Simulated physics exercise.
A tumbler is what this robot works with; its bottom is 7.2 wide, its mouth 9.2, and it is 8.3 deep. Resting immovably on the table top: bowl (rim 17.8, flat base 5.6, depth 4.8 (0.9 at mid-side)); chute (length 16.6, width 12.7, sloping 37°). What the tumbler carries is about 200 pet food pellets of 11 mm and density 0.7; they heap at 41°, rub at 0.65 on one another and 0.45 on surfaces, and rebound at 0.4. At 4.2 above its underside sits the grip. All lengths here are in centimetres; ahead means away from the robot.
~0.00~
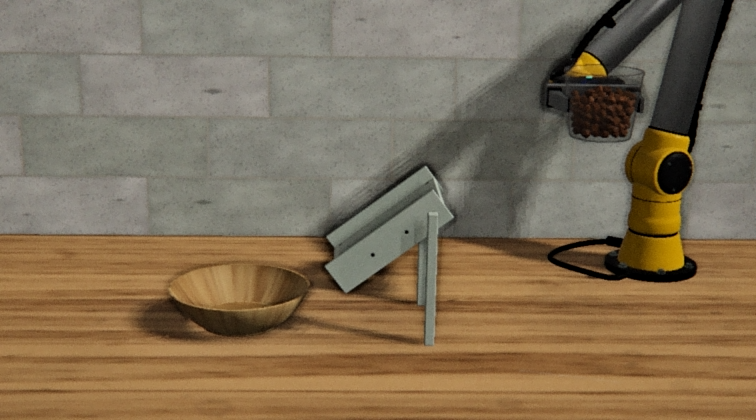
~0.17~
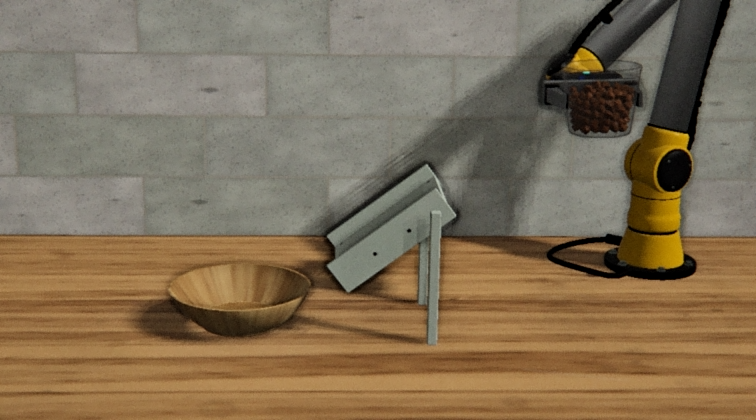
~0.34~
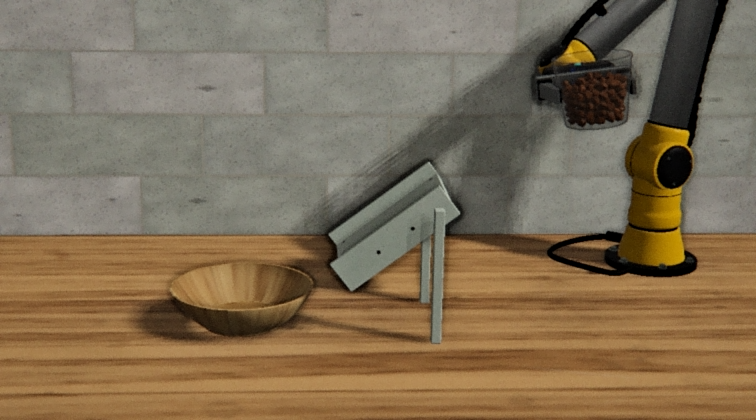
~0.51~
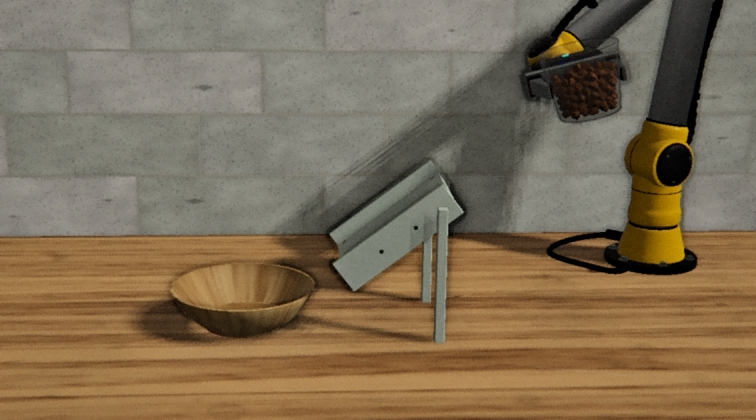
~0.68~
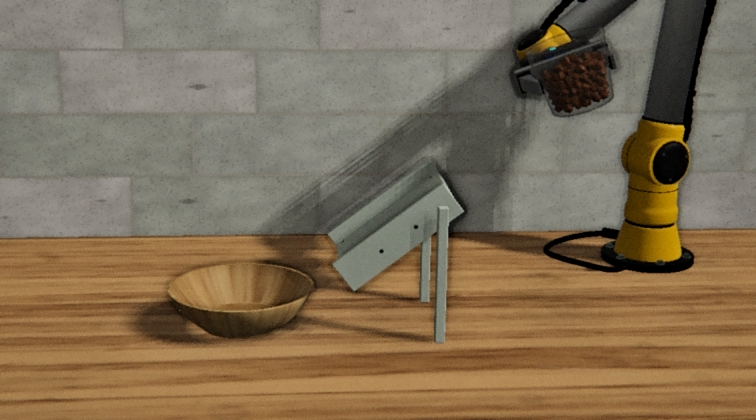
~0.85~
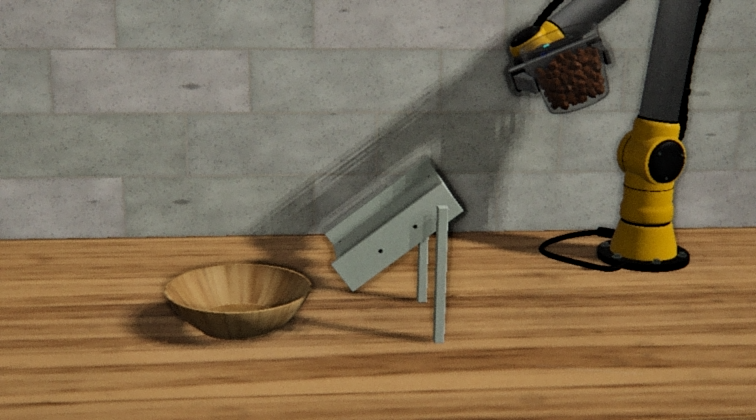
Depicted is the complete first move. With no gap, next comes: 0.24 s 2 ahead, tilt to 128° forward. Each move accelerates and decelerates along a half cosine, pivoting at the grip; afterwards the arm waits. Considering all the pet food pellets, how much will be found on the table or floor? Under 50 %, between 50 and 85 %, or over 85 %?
Over 85 %.
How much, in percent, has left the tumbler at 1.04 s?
Roughly 0 per cent by then.
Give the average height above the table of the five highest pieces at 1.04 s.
They're roughly 36 centimetres up.
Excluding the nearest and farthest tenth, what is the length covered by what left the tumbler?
I'd put it near 16 cm.
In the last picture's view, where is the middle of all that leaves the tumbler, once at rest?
Middle point: About (452, 315).
By 0.95 s, tilted 59° forward, highest piece 36 above the table; 199 in the tumbler.
By 1.04 s, tilted 118° forward, highest piece 36 above the table; 199 in the tumbler.
By 1.29 s, tilted 128° forward, highest piece 28 above the table; 71 on the table or floor, 25 in the tumbler, 103 on the chute or in flight.
By 2.34 s, tilted 128° forward, highest piece 2 above the table; 199 on the table or floor.
Final count, 199 on the table or floor. That is 100 % on the table or floor.
